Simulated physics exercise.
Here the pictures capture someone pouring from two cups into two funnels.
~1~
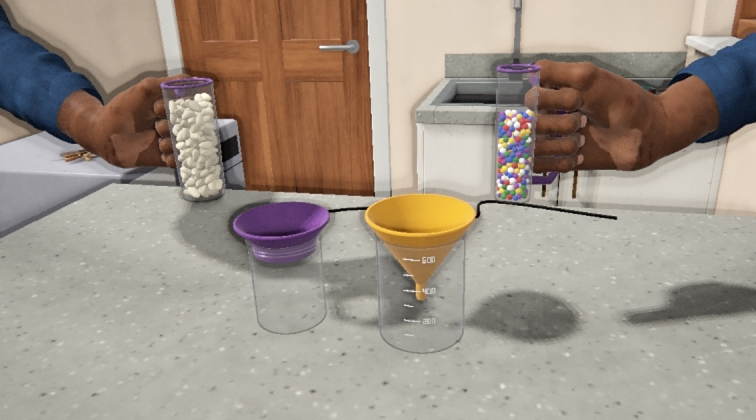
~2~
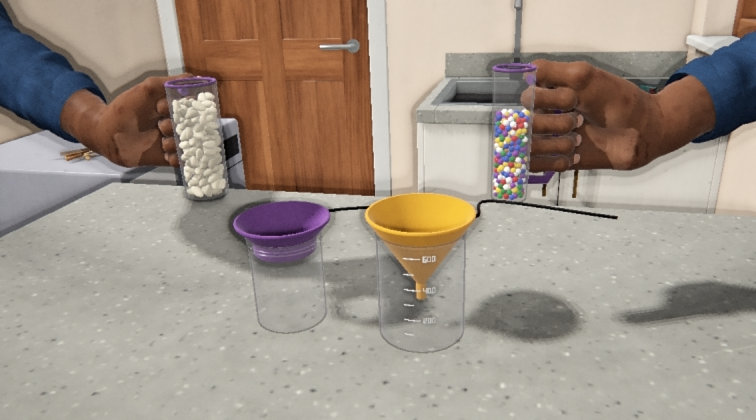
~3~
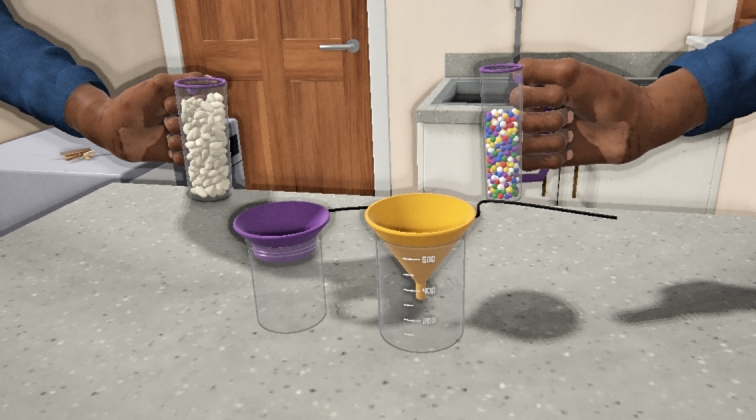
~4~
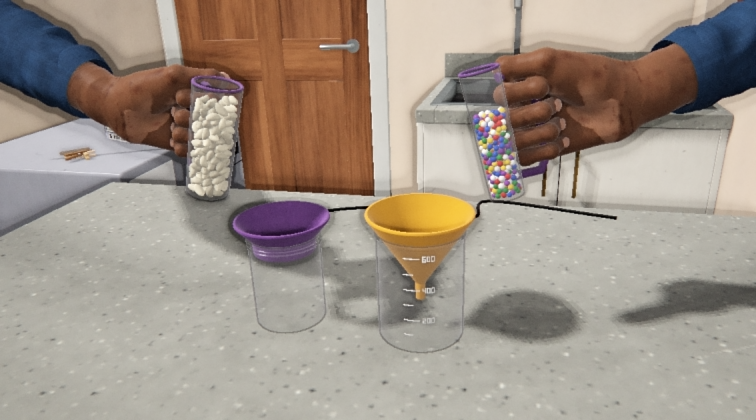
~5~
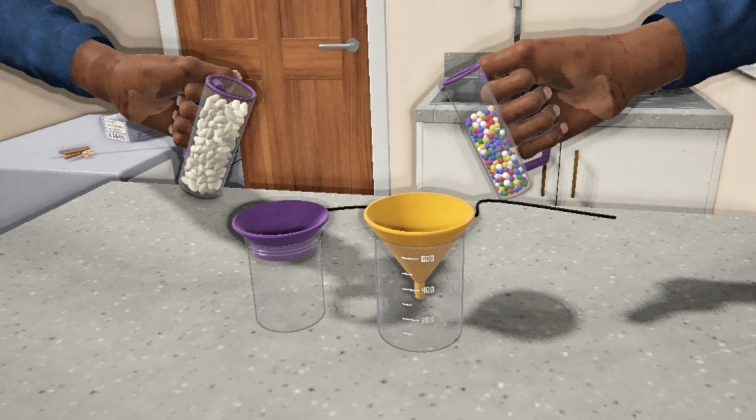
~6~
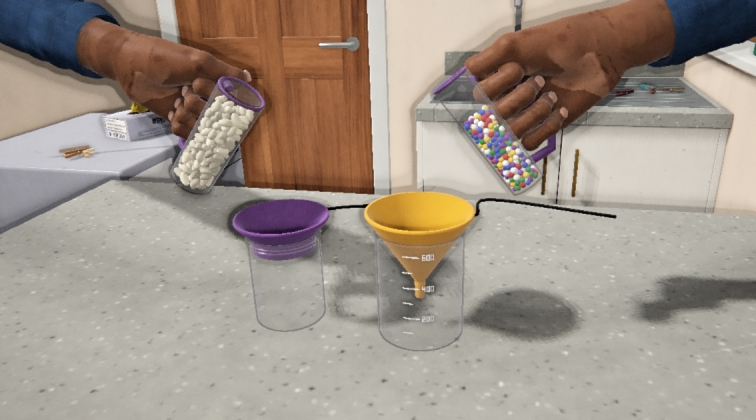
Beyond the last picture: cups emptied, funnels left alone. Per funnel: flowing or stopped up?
In order: Left funnel: Watch it pour right through. Right funnel: Watch it back up.
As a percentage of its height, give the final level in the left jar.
That works out to roughly 40 per cent.
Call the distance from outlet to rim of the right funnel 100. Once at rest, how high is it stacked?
Reading: Around 70 per cent.
Then, 0.55 s after the last picture, left, all still in the cup; right, all still in the cup.
Then, 1.03 s after the last picture, left, nearly all still in the cup, a stray few in or over the funnel, a stray few down in the jar; right, nearly all still in the cup, a small part in or over the funnel.
Then, 1.44 s after the last picture, left, a small part still in the cup, about a quarter in or over the funnel, about two thirds down in the jar; right, a small part still in the cup, nearly all in or over the funnel, a stray few down in the jar.
At rest, left, all down in the jar; right, nearly all stuck in the funnel, a stray few down in the jar.
